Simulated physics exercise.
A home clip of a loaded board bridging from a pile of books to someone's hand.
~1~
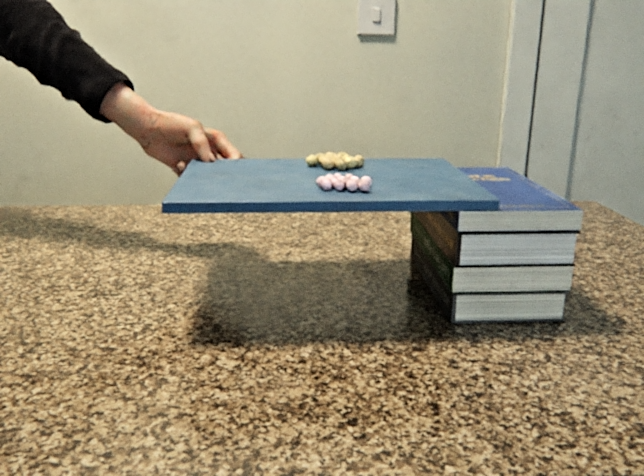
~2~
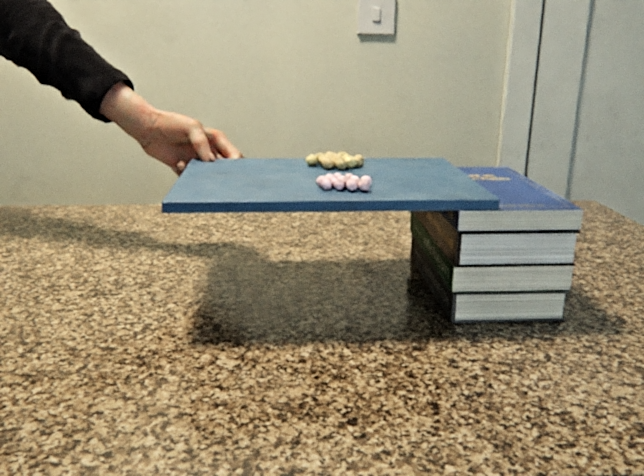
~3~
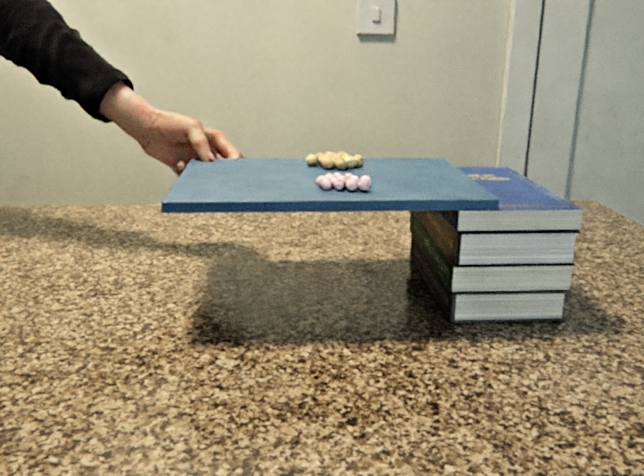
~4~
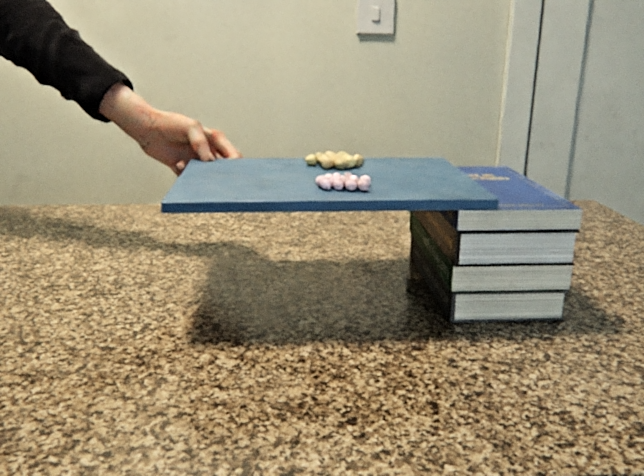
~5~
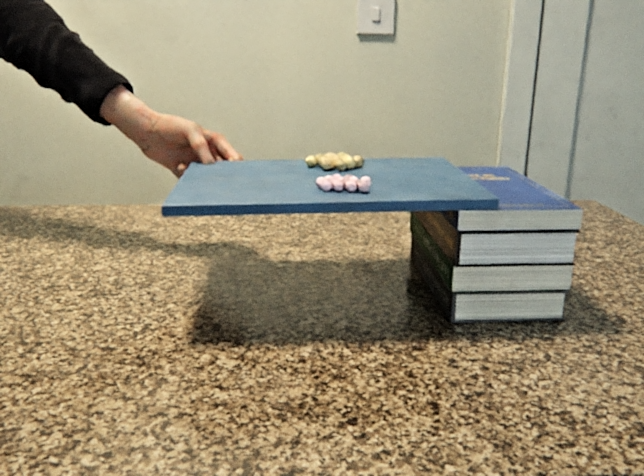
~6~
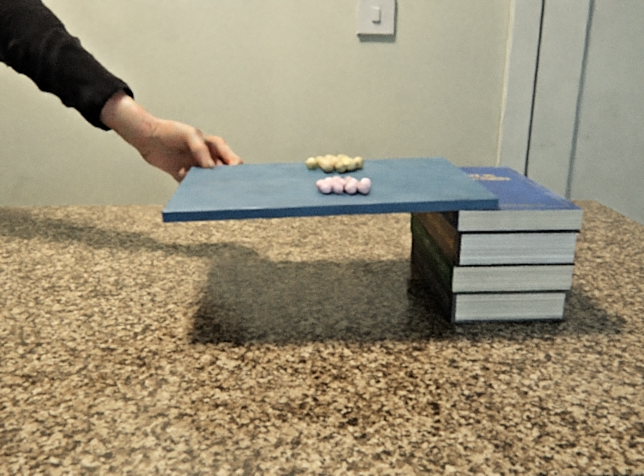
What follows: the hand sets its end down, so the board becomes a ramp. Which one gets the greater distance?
The front one outruns the other.
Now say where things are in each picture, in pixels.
In the first picture, held end of the board near (173, 206), level; book pile near (486, 195), nearly half as high as the board is long; front lot near (347, 183), a few sugar pearls; back lot near (334, 159), a few macadamia nuts.
In the second picture, held end of the board near (173, 205), level; back lot near (334, 159).
In the third picture, held end of the board near (173, 205), level; front lot near (346, 182).
In the fourth picture, held end of the board near (173, 205), level; back lot near (333, 159).
In the fifth picture, held end of the board near (173, 209), down by 1°; front lot near (346, 184).
In the sixth picture, held end of the board near (174, 214), down by 2°; book pile near (486, 194); front lot near (346, 186), not moving; back lot near (333, 162), not moving.
Then, 0.63 s on from there, board sloping at 15°; front lot the whole lot still on the board; back lot the whole lot still on the board.
Then, 1.18 s on from there, board sloping at 25°; front lot mostly up to a board's length out; back lot mostly at the foot of the board.
Then, 1.65 s on from there, board resting at 25°; front lot mostly one to two board lengths out; back lot mostly less than half a board's length out.
In the end, board resting at 25°; front lot mostly more than two board lengths out, near two thirds gone off the counter; back lot mostly less than half a board's length out; the front lot has gone farther.
